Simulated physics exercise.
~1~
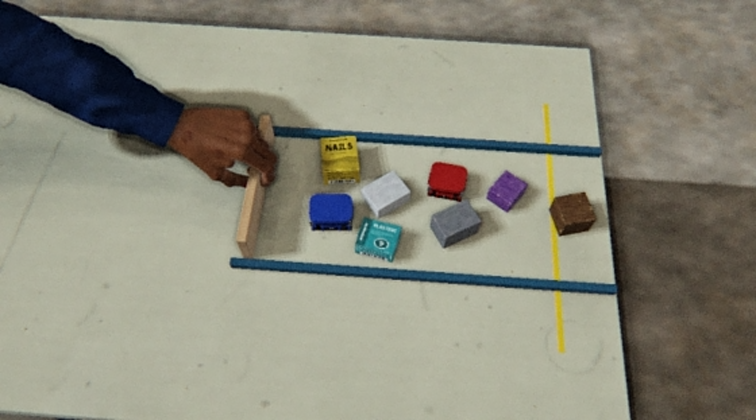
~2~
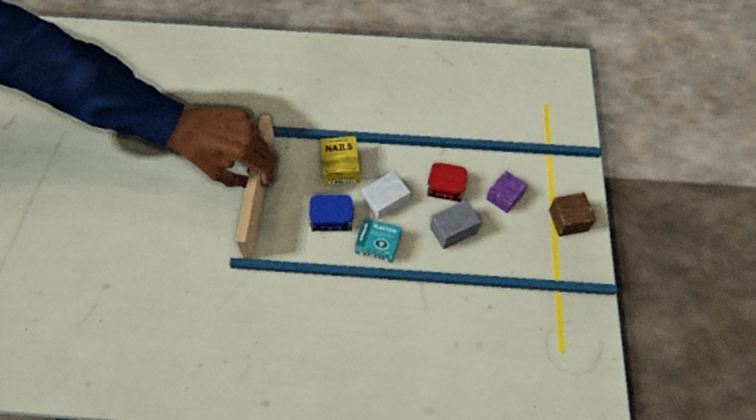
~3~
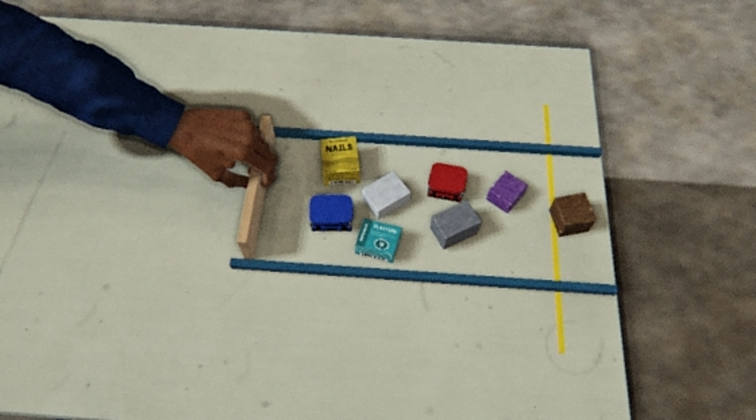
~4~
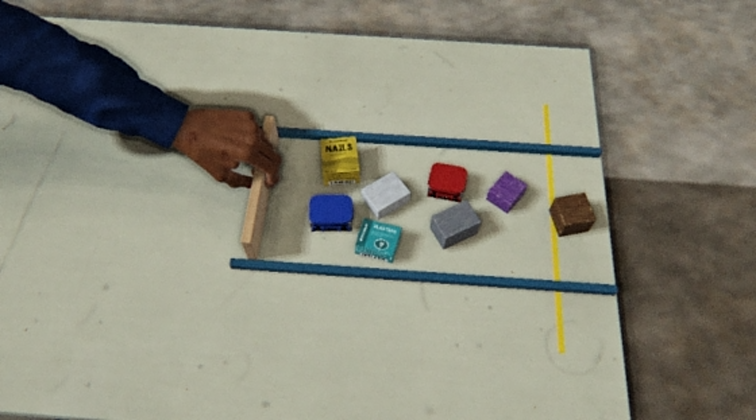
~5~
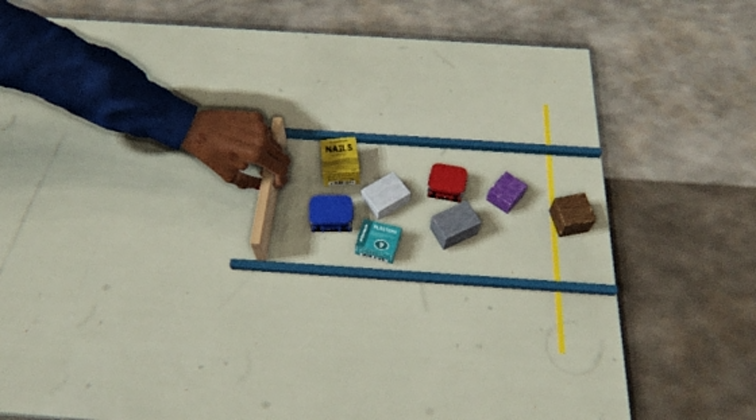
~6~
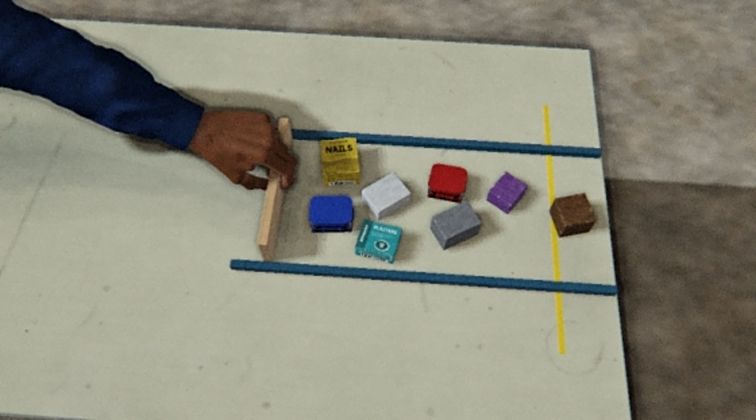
A hand in a dark blue sleeve holds a wooden board upright at the left of a pale tabletop, seen from above at a slight tilt. Between two teal rails sit yellow, blue, white, turquoise, red, grey and purple boxes and blocks, with a brown block on a yellow line at right. The hand slides the board slightly rightward, touching nothing, while the objects and camera stay still.
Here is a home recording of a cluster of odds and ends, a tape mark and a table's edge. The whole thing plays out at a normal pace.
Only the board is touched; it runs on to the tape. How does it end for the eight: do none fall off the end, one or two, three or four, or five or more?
It ends with three or four off the end.
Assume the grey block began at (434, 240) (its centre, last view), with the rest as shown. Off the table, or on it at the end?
The grey block goes off.
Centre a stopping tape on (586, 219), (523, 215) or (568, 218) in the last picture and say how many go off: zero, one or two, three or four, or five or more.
So, one after another, I'd give five or over; either one or two; five or over.
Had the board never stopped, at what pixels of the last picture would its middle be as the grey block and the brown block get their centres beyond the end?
Near (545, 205) in the first case, near (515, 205) in the other.
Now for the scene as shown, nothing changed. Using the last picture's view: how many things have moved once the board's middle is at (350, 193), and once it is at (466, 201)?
The first number is 4, the next one 8.
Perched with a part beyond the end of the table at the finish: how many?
I get 3.
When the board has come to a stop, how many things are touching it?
2 in contact.
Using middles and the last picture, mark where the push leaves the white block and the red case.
In the last picture the white block sits at (599, 204) while the red case sits at (602, 168).
A little later, none off yet; brown block at rest near (572, 215); purple block at rest near (507, 193); grey block at rest near (455, 226).
Next, none off yet; brown block at rest near (572, 215); purple block shifted a little near (522, 195); grey block shifted about its own width near (505, 219).
Later still, none off yet; brown block shifted about its own width near (612, 232); purple block shifted well along near (593, 200); grey block shifted well along near (579, 225).
When it is over, the number that fall off is three or four; down, grey block, purple block and brown block.
